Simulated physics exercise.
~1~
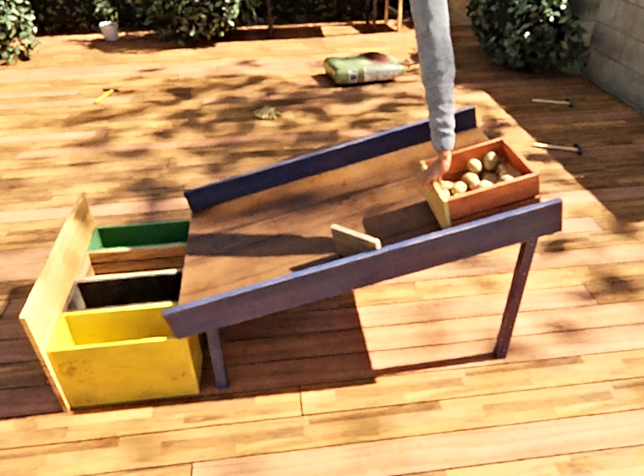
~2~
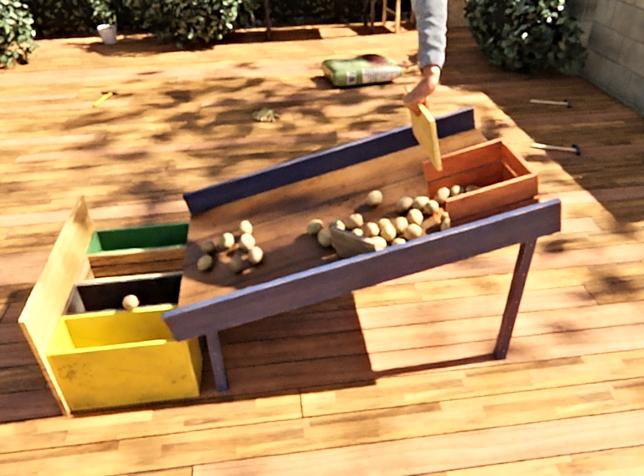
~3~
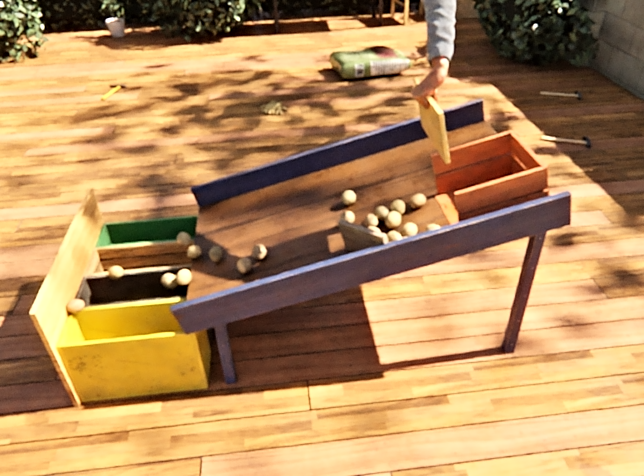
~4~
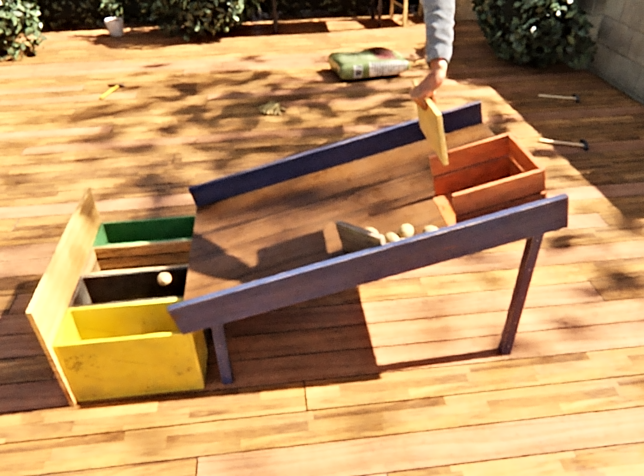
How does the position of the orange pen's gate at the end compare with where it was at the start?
At the start the gate is down at the open left side of the orange pen, holding the balls in. By the end it is higher up, held in a hand above the slope.
